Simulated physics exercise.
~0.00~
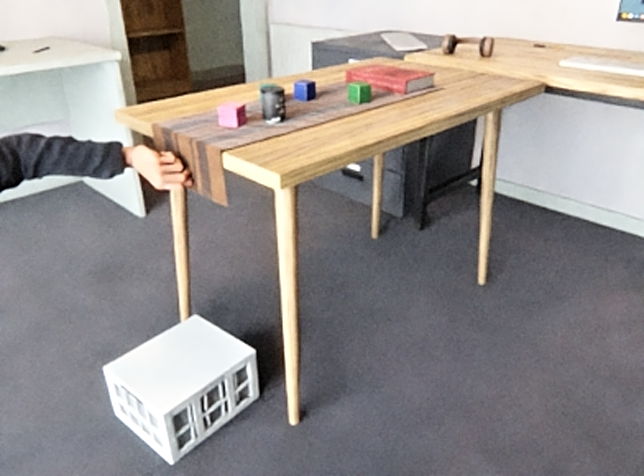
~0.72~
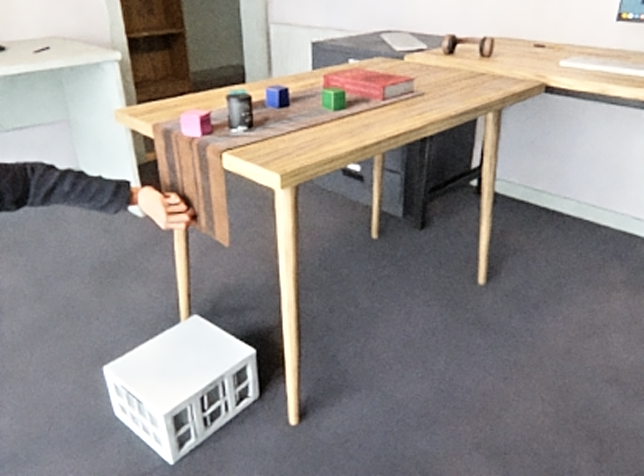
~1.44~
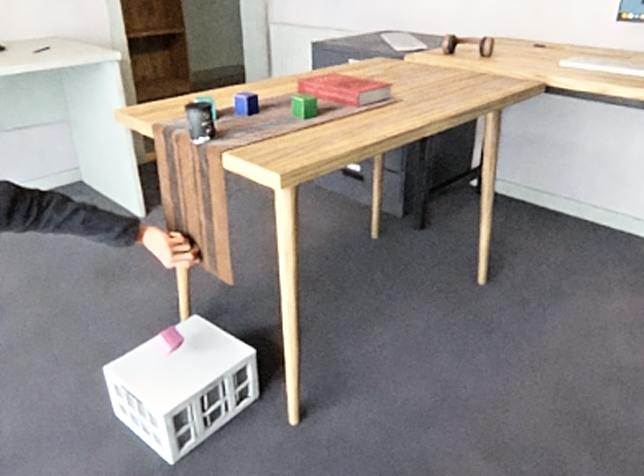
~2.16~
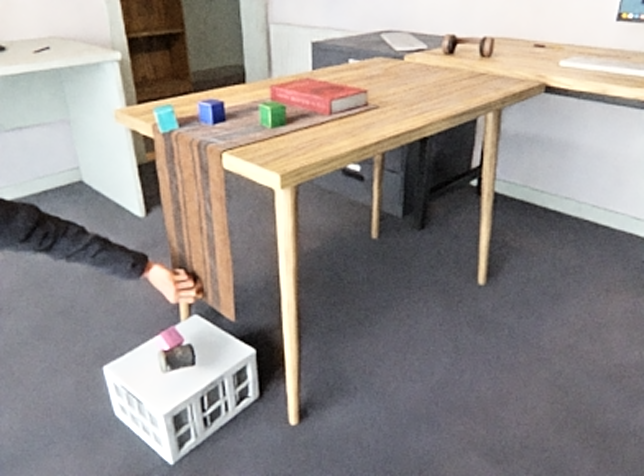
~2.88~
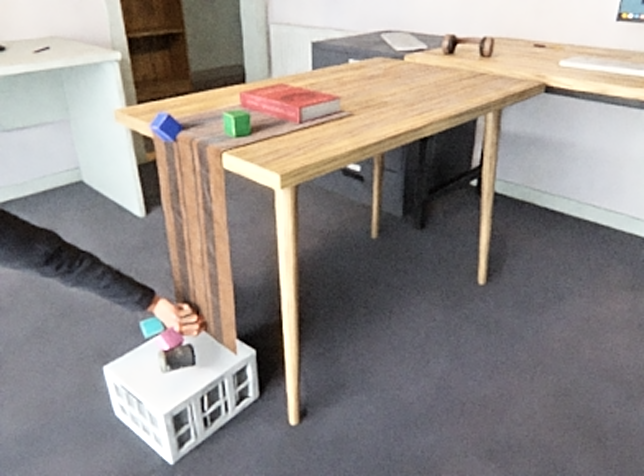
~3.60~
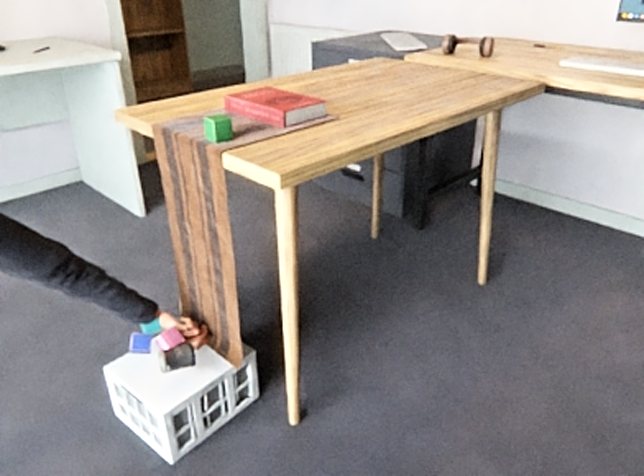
We see a hand pull a brown cloth down over a table's end toward a white crate, carrying pink, turquoise and blue cubes and a dark can off in turn onto the crate, while the green cube and red book remain on the table.
